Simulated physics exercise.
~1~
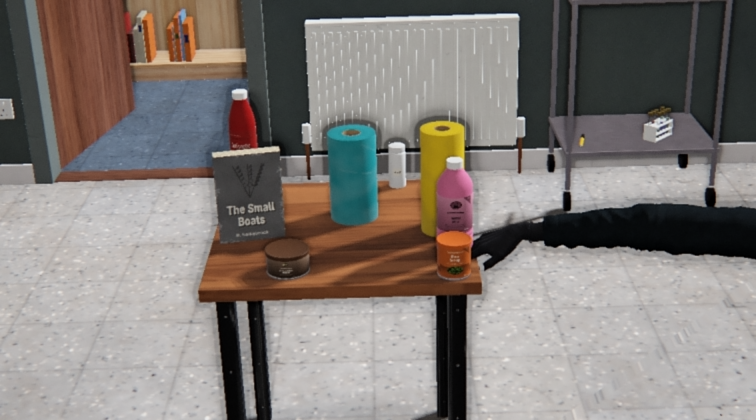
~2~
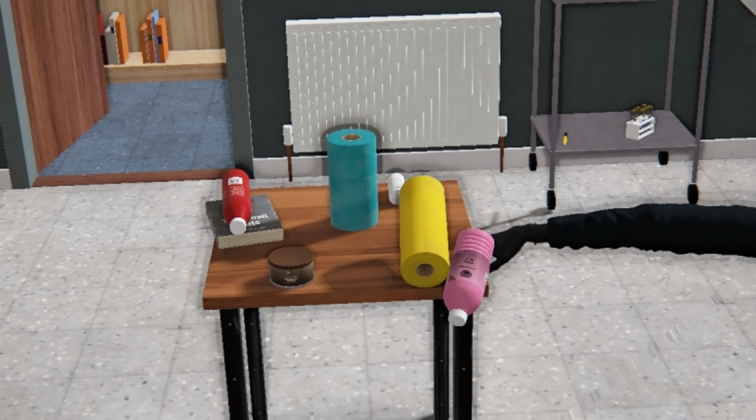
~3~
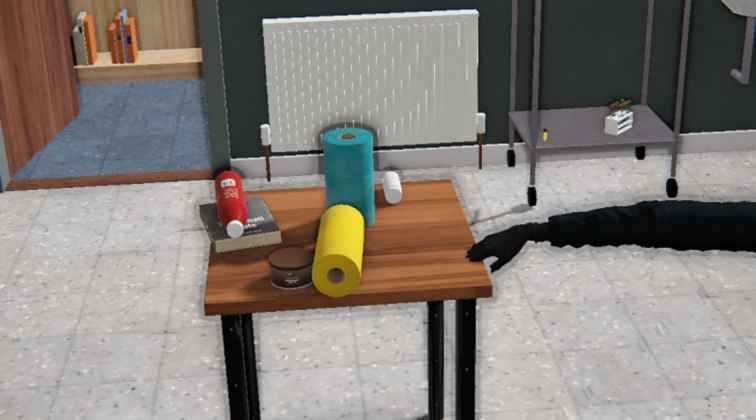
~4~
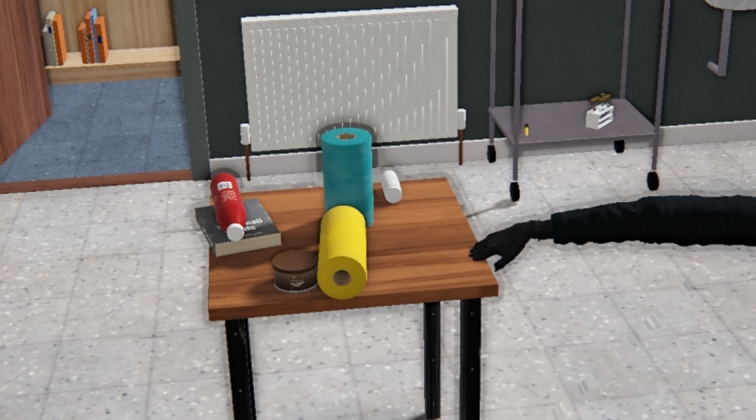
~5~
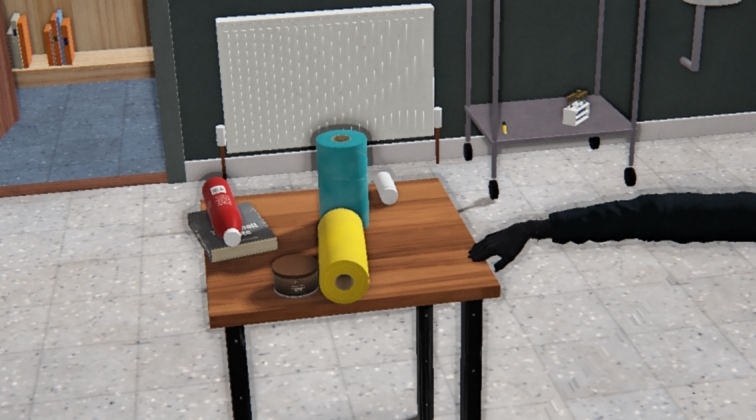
The clip opens on a small wooden table crowded with bottles, two paper rolls, small containers and an upright grey book, while a dark-gloved hand rests at its right edge. Suddenly the book falls flat, the red bottle tips over onto it, and the white shaker and yellow roll topple. The orange tin disappears from the tabletop as the pink bottle tumbles off the front right corner. The yellow roll then shifts left, stopping beside the brown tub. As the view drifts sideways, the turquoise roll still stands, and the toppled items lie nearly still.
